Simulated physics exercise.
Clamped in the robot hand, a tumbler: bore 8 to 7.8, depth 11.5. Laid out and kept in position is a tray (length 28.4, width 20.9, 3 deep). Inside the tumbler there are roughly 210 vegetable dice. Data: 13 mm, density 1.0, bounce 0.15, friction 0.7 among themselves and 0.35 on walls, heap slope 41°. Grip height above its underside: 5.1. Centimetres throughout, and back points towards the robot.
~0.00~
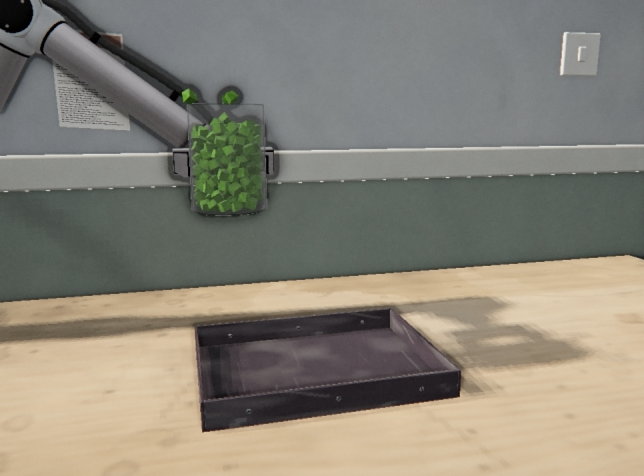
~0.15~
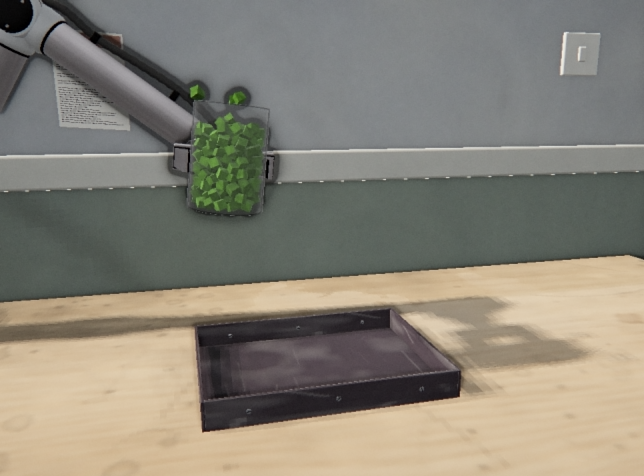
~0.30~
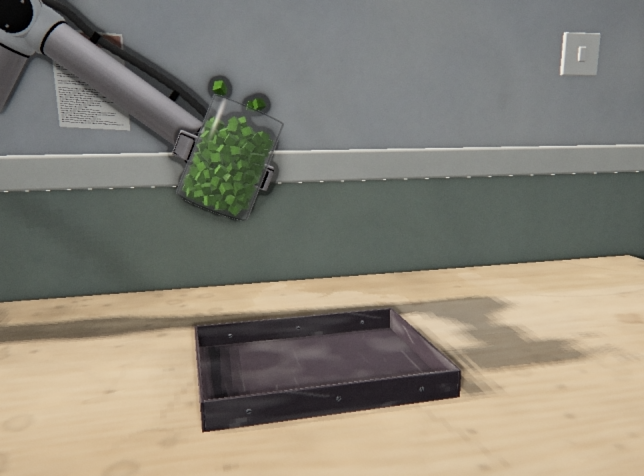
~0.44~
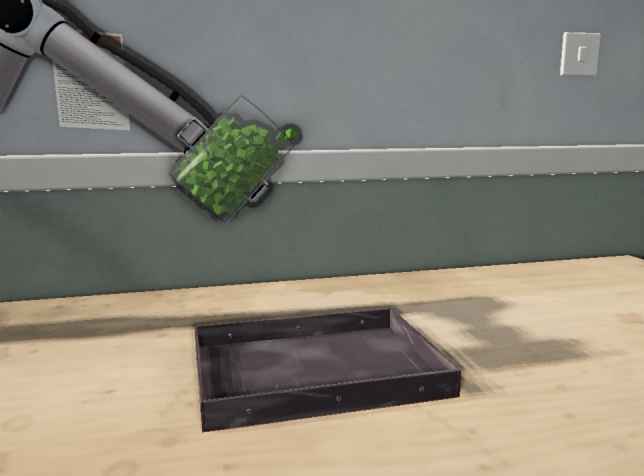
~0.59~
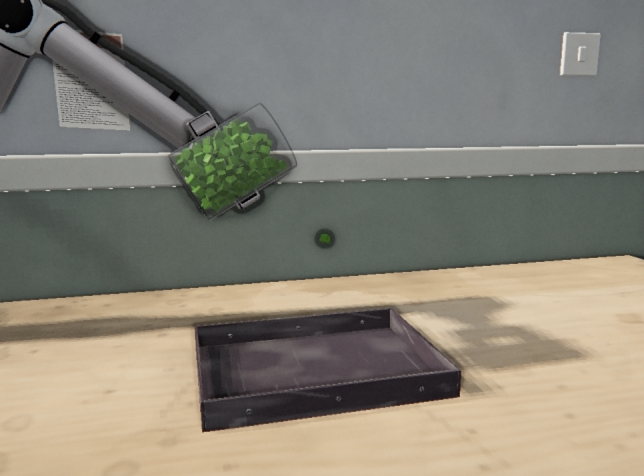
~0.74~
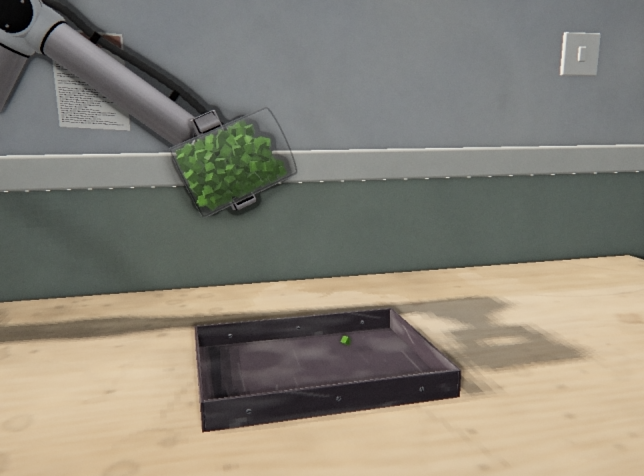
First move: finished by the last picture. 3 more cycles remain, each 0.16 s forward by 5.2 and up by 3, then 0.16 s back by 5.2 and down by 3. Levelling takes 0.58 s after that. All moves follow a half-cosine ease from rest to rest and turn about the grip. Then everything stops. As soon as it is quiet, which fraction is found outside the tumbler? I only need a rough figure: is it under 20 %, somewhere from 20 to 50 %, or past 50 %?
Roughly, it is somewhere from 20 to 50 %.
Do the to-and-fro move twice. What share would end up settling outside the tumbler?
Near 30 per cent.
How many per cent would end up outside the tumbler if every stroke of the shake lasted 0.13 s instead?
Roughly 65 in a hundred.
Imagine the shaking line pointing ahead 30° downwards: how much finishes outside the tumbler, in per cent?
Result: Approx. 5 %.
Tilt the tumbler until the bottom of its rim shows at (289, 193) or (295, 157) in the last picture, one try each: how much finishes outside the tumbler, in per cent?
First try about 85 per cent, second try about 15 per cent.
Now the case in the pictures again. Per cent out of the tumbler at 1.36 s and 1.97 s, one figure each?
Estimates in order: Close to 30, close to 35.
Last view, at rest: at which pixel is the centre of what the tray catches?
Roughly at (352, 360) in the last picture.
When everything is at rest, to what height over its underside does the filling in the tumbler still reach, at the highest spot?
It reaches close to 9.0 cm in the end.
After 1.36 s, tilted 67° forward, highest piece 29 above the table; 150 in the tumbler, 34 in the tray, 23 in flight or on a rim.
After 1.97 s, tilted 37° forward, highest piece 30 above the table; 132 in the tumbler, 72 in the tray, 3 on the table or floor.
After 2.48 s, level, highest piece 30 above the table; 132 in the tumbler, 72 in the tray, 3 on the table or floor.
After 3.53 s, level, highest piece 30 above the table; 132 in the tumbler, 72 in the tray, 3 on the table or floor.
In the end, 132 in the tumbler, 72 in the tray, 3 on the table or floor. That is 36 % outside the tumbler.
